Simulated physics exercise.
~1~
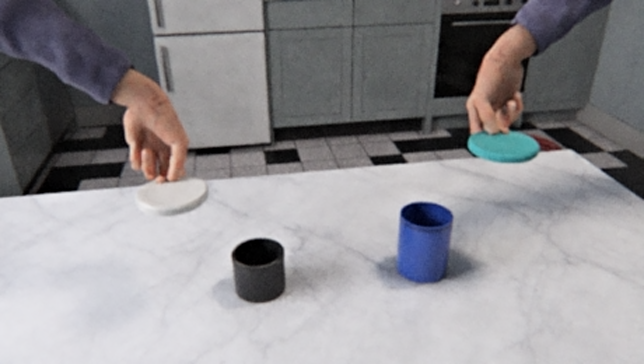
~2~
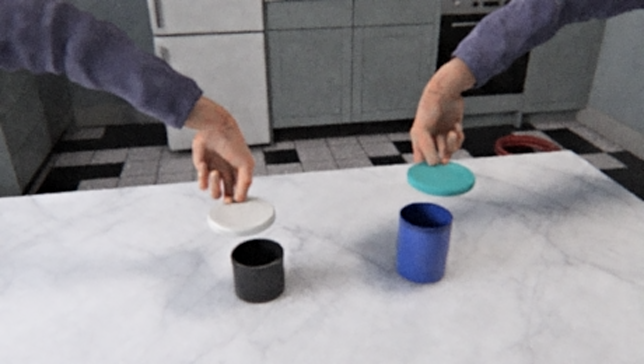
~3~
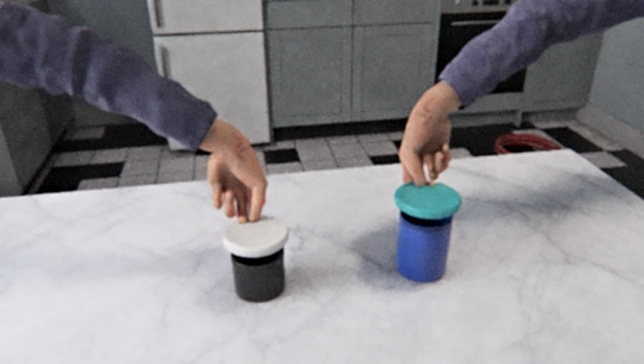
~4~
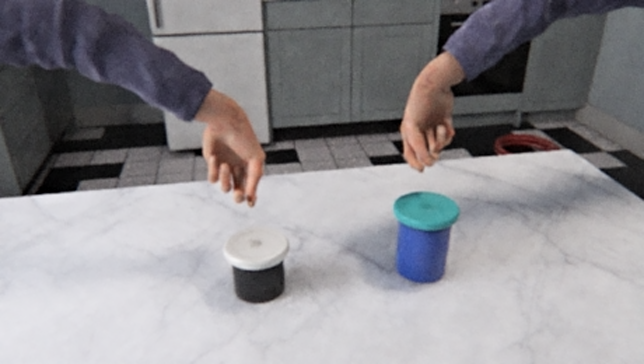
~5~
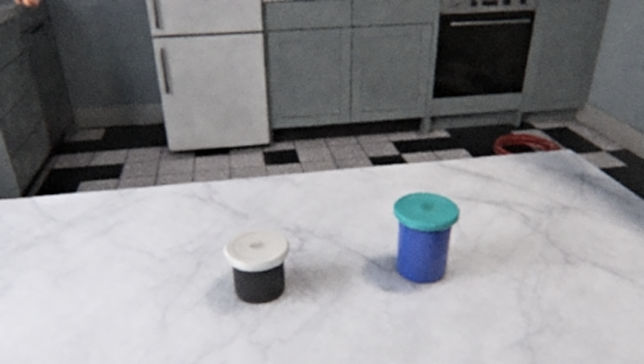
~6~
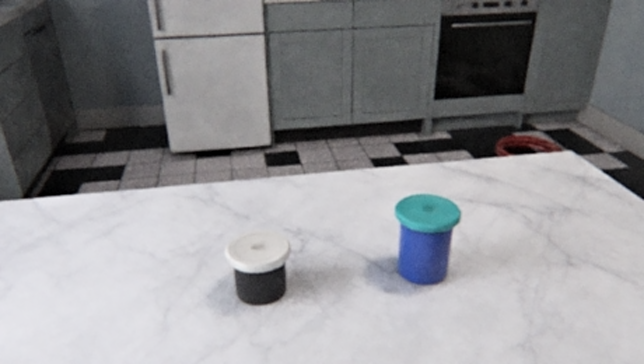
Two hands lowering a white disc onto a black jar and a turquoise one onto a blue mug, then withdrawing, leaving both covered.
